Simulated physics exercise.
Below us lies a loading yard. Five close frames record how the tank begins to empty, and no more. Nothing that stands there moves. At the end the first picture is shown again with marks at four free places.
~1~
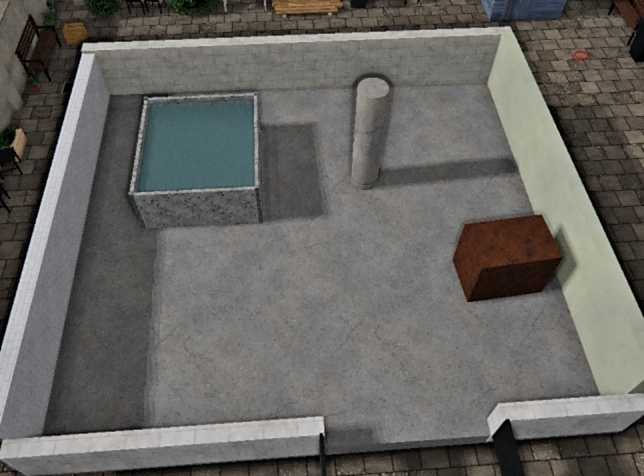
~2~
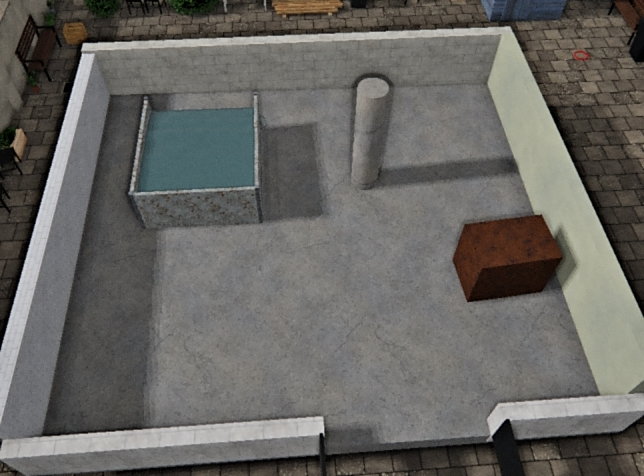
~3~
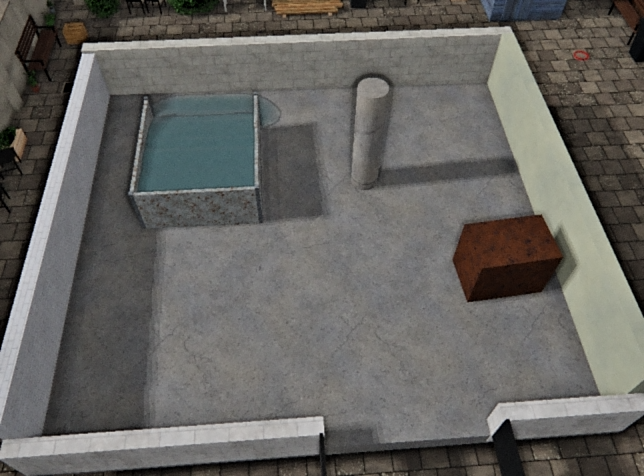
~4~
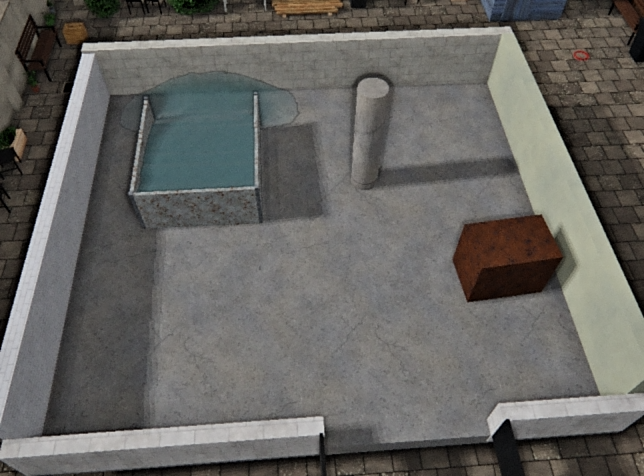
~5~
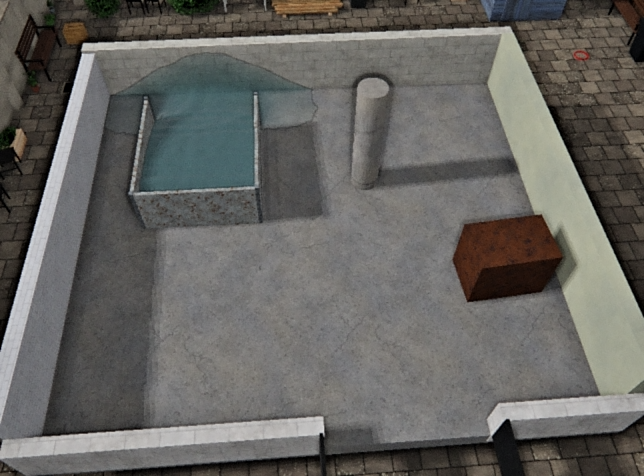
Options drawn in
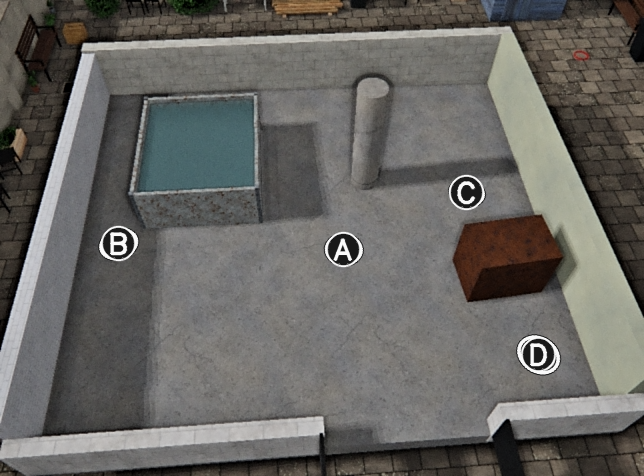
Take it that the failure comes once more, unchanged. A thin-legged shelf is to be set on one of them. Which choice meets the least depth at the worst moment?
The answer is place A.
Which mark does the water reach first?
Place B.
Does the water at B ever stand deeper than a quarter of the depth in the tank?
No, less.
In white, A at (343, 249); B at (118, 243); C at (466, 192); D at (538, 354).
For place A, the water peaks at about 7 % of the depth that stood in the tank.
For place B, the water peaks at about 18 % of the depth that stood in the tank.
For place C, the water peaks at about 17 % of the depth that stood in the tank.
For place D, the water peaks at about 17 % of the depth that stood in the tank.
